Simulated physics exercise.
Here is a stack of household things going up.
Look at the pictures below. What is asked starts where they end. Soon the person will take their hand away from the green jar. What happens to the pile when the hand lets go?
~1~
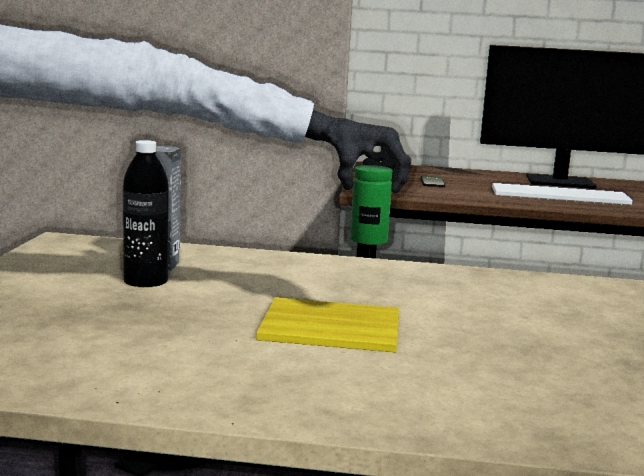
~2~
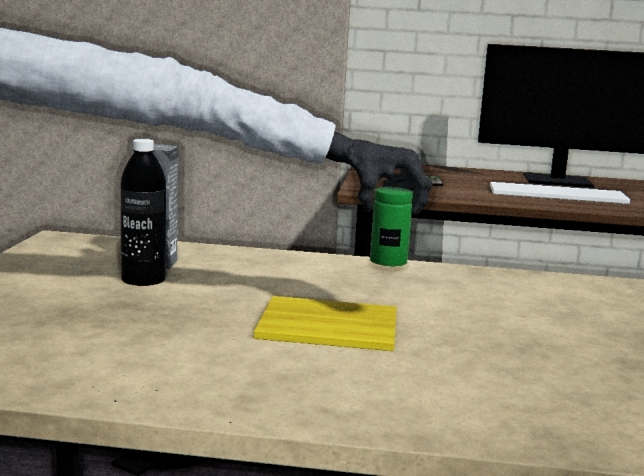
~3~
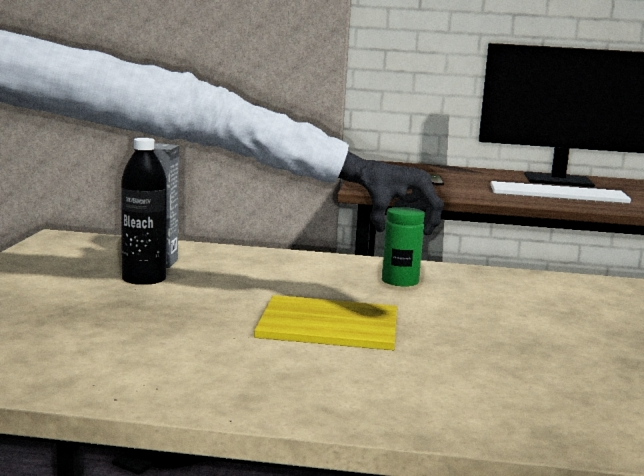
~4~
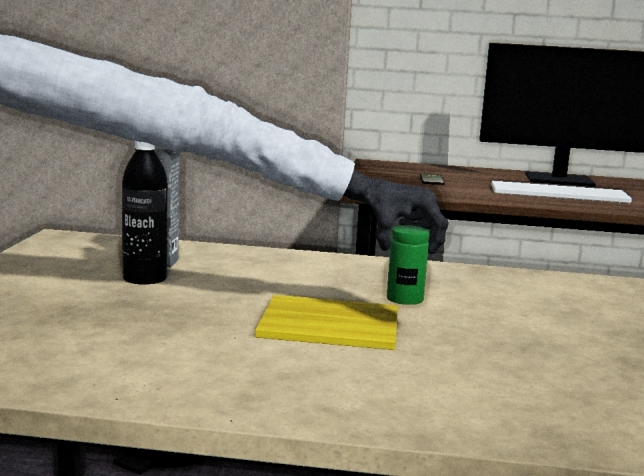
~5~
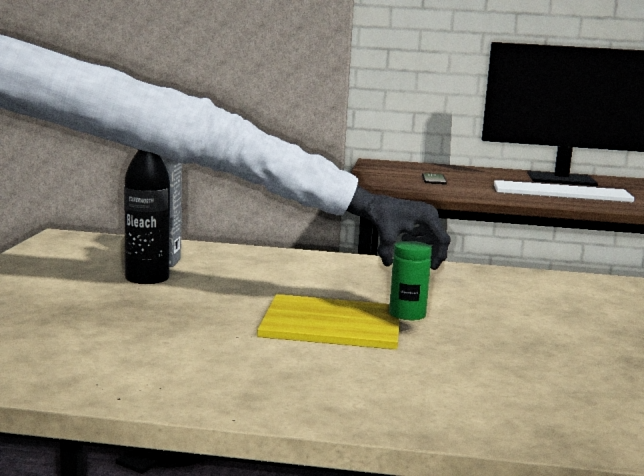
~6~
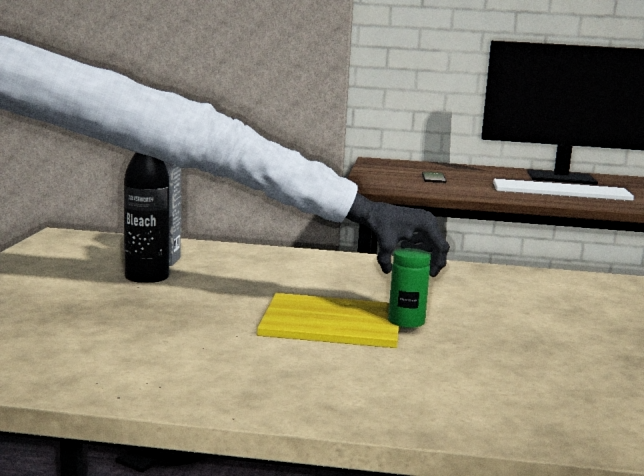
The pile does not stay together.
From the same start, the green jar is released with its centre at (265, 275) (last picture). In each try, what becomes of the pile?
After that, the pile falls over.
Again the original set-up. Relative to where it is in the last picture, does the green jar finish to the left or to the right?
Pretty clearly in the rightward direction.
Then, 0.30 s later than the last frame, green jar tilted by 31° near (429, 293).
Then, 0.50 s later than the last frame, green jar now fallen.
Then, 2.10 s later than the last frame, nothing new.
When it is over, fallen, green jar; the other 3 as before. End places, in pixels of the last picture, green jar near (468, 321). The pile loses its balance.
